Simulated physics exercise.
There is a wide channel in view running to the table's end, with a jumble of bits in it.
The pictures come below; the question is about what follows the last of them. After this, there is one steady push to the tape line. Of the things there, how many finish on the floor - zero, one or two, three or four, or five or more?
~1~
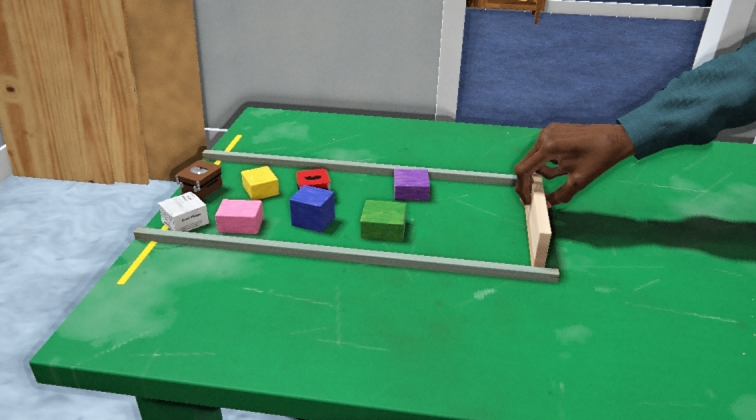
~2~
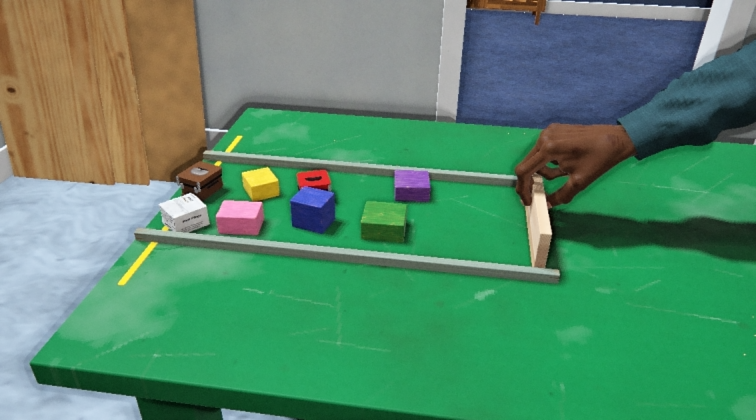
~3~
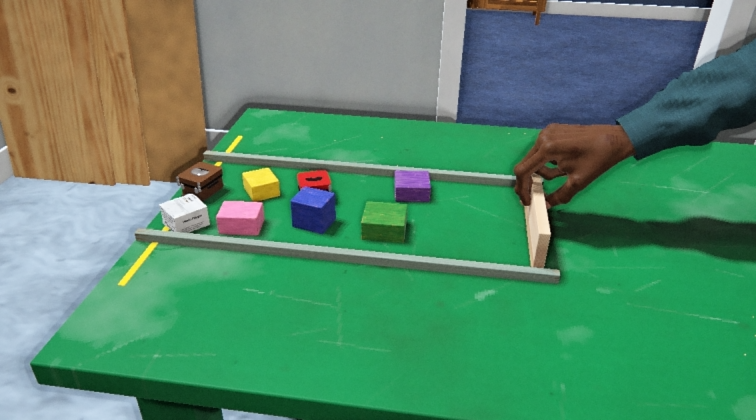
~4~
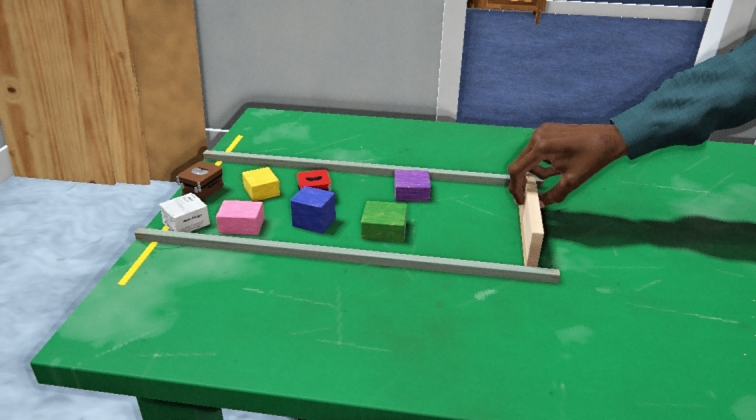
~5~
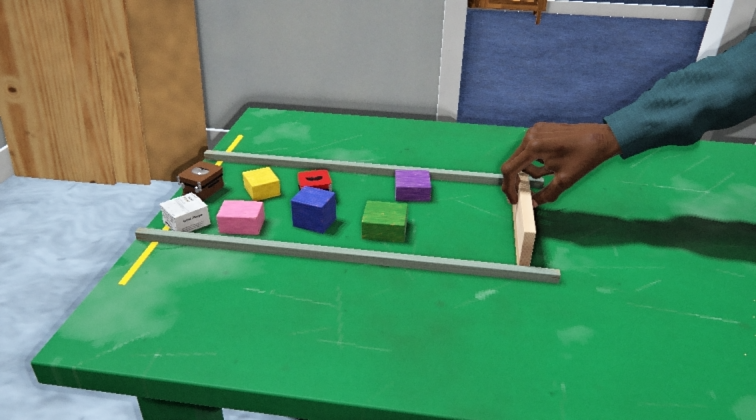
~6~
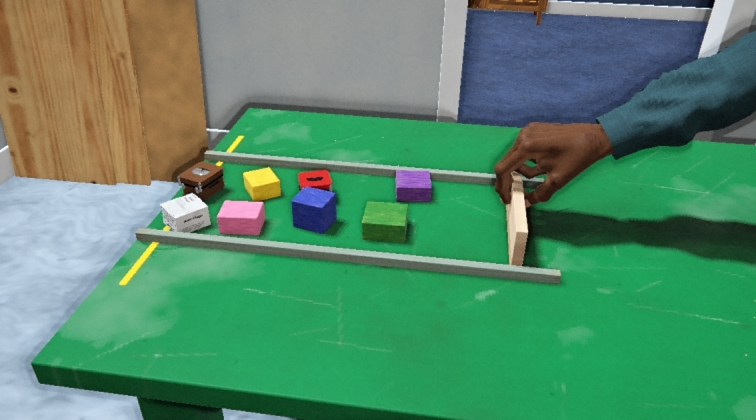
Five or more finish on the floor.
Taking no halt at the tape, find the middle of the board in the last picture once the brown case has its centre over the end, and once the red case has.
Brown case over the end: About (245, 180). Red case over the end: About (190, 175).
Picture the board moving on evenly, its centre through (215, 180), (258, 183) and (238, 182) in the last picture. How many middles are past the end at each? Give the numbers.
5, 2 and 3.
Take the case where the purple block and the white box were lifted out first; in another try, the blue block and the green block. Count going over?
Fallen: 4, and 3 in the other try.
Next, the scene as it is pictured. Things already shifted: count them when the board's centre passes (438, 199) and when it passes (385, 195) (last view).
At the first point the count is 0, at the second it's 2.
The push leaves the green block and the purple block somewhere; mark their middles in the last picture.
The green block comes to rest close to (162, 200), while the purple block rests close to (195, 166).
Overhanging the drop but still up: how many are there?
That would be 3.
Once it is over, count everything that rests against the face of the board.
I count 3 of them.
A little later, none off yet; brown case at rest near (203, 182); white box at rest near (186, 214); yellow block at rest near (262, 184).
Next, none off yet; brown case at rest near (203, 182); white box shifted a little near (171, 213); yellow block at rest near (257, 185).
Later still, two off so far; brown case shifted about its own width near (170, 183); white box fallen; yellow block shifted well along near (201, 181).
When it is over, the number that fall off is five or more; down, blue block, pink block, yellow block, white box and brown case.
